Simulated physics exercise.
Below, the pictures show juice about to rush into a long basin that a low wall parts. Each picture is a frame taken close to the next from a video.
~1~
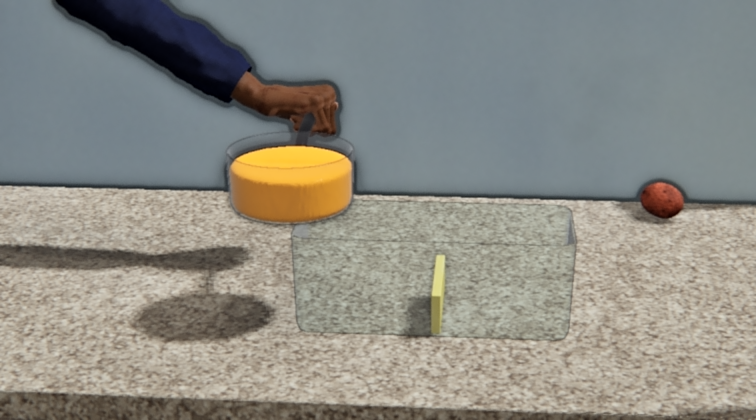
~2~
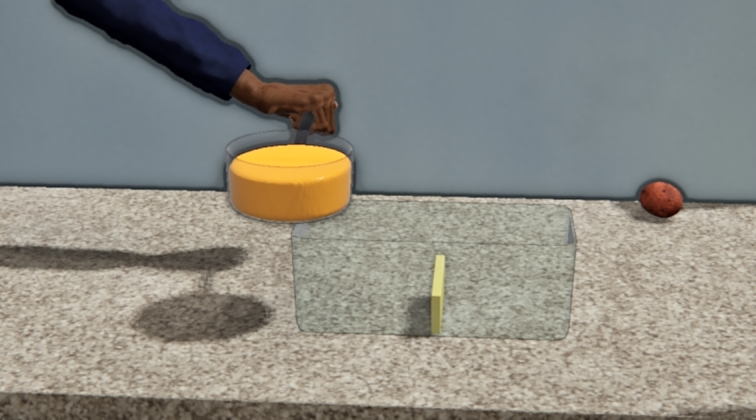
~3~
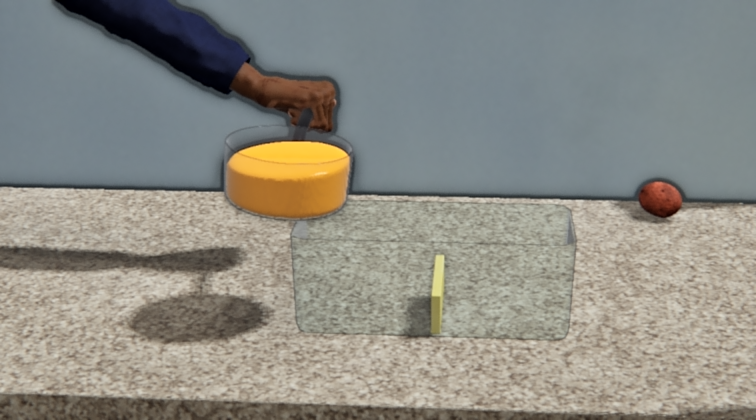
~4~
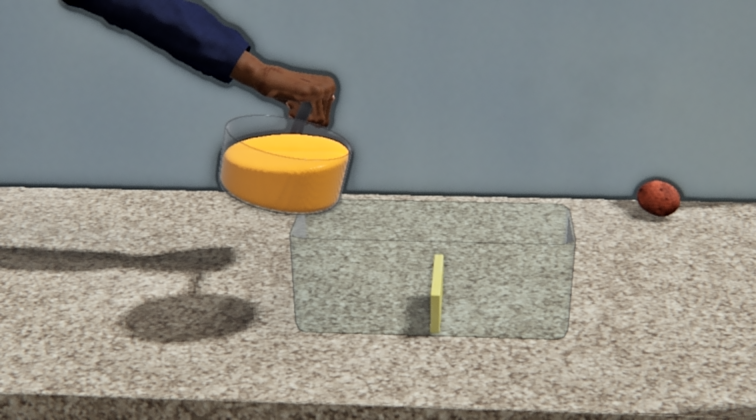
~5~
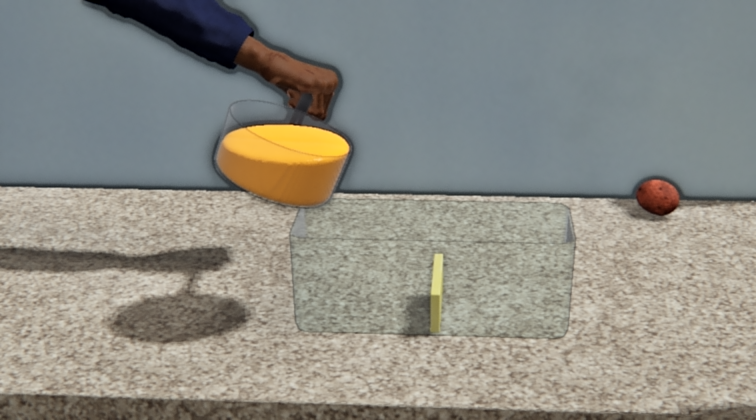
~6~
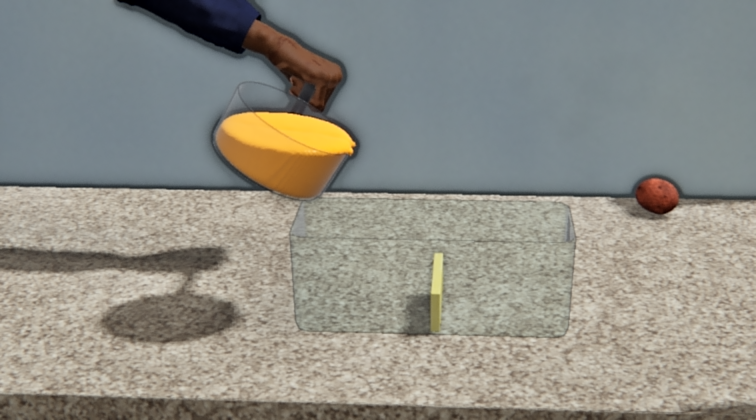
A hand in a dark blue sleeve held a clear round container of orange juice above a long glass basin with a low yellow wall inside, then gradually tilted it rightward until juice reached the rim.
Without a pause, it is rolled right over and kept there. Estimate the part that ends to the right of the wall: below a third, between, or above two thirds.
The part right of the wall will probably range from one third to two thirds.
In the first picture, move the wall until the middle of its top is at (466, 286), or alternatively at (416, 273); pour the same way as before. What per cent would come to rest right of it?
First try 30 per cent, second try 80 per cent.
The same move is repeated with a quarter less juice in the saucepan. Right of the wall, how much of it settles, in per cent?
Close to 50 per cent, more or less.
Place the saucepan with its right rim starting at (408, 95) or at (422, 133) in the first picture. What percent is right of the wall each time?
It comes out at around 80 percent and then around 80 percent.
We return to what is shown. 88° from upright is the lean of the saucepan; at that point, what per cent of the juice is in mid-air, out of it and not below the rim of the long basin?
Airborne share: Approx. 45 %.
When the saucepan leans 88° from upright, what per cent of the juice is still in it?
Close to 40 parts in a hundred remain.
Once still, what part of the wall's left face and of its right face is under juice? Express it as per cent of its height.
The left reads 30 in a hundred and the right 50 in a hundred.
A moment on, the saucepan is tipped on its side and 41 per cent is still to pour, 12 is left of the wall and 0 right of it.
Next, the saucepan is tipped right over and 6 per cent is still to pour, 22 is left of the wall and 63 right of it.
Then the saucepan is tipped right over and 1 per cent is still to pour, 38 is left of the wall and 52 right of it.
Later the saucepan is tipped right over and 0 per cent is still to pour, 43 is left of the wall and 55 right of it.
Finally, 43 per cent lies left of the wall, 55 right of it and 2 outside.
